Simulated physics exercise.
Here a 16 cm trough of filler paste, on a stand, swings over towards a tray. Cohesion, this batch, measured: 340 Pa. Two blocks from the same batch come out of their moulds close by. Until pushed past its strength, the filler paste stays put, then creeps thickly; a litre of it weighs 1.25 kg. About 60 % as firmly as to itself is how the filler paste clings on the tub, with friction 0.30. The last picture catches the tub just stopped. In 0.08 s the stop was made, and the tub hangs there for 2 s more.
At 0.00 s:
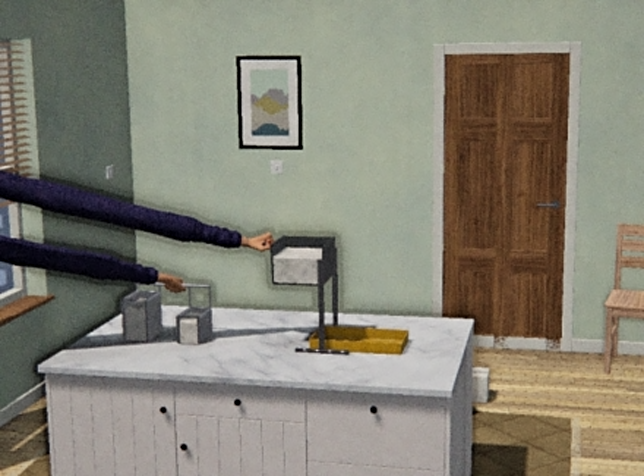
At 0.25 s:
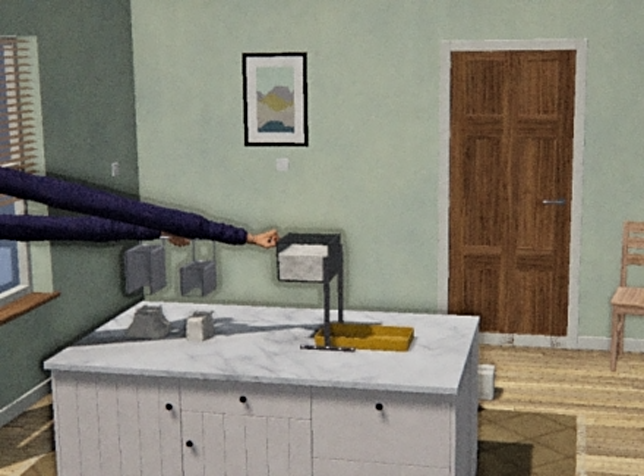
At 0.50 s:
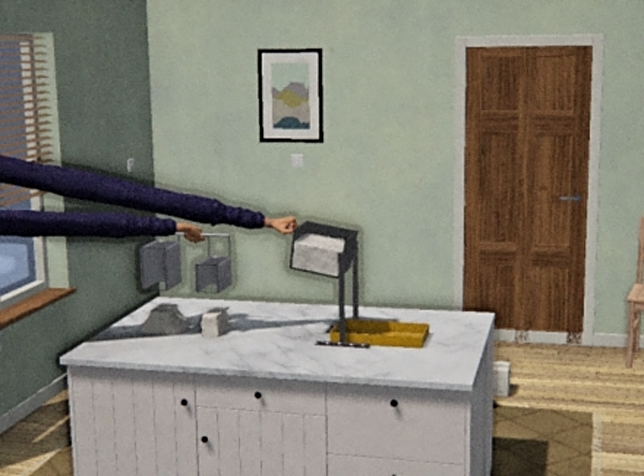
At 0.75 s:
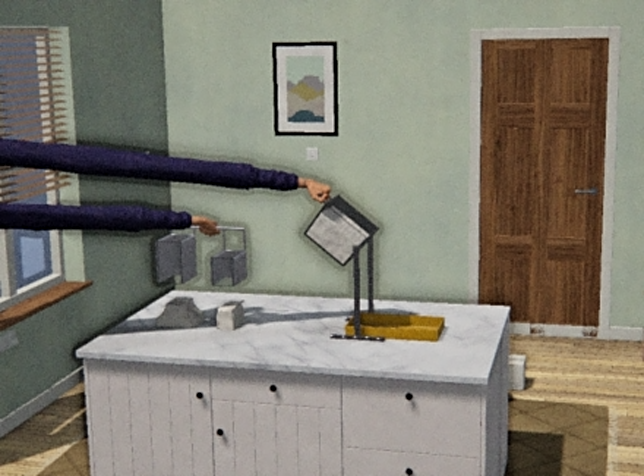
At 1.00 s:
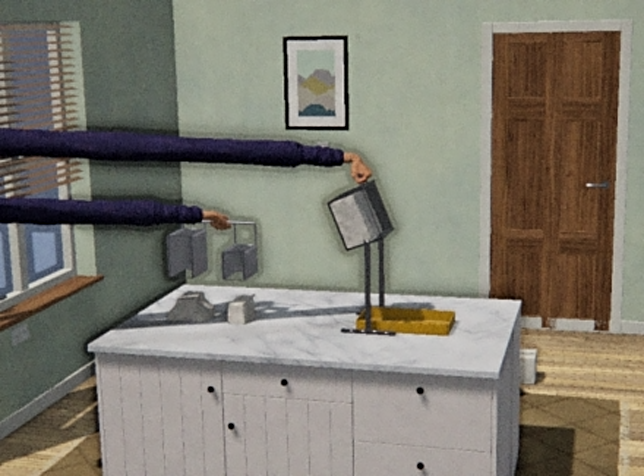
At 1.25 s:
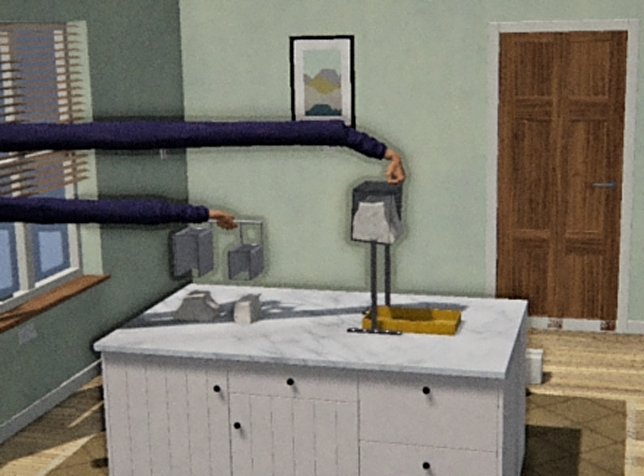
On a kitchen island, sleeved arms lifting two moulds off grey blocks, then turning a tub of pale paste onto its side.
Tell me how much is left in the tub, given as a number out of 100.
It should be close to 37 out of 100.
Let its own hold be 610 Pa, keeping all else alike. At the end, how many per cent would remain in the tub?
That comes out at roughly 55 %.
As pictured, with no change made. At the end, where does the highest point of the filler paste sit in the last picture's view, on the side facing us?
(367, 227).
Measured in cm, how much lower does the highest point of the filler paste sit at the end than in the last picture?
About 10 cm.
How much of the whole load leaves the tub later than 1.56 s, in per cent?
Close to 5 % of the whole load.
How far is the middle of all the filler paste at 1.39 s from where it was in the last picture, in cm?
Shift: Roughly 6 cm.
After 1.39 s, the tub is at 93 degrees and holds 73 %.
After 1.56 s, the tub is at 93 degrees and holds 43 %.
After 1.73 s, the tub is at 93 degrees and holds 37 %.
After 1.90 s, the tub is at 93 degrees and holds 37 %.
After 3.25 s, the tub is at 93 degrees and holds 37 %.
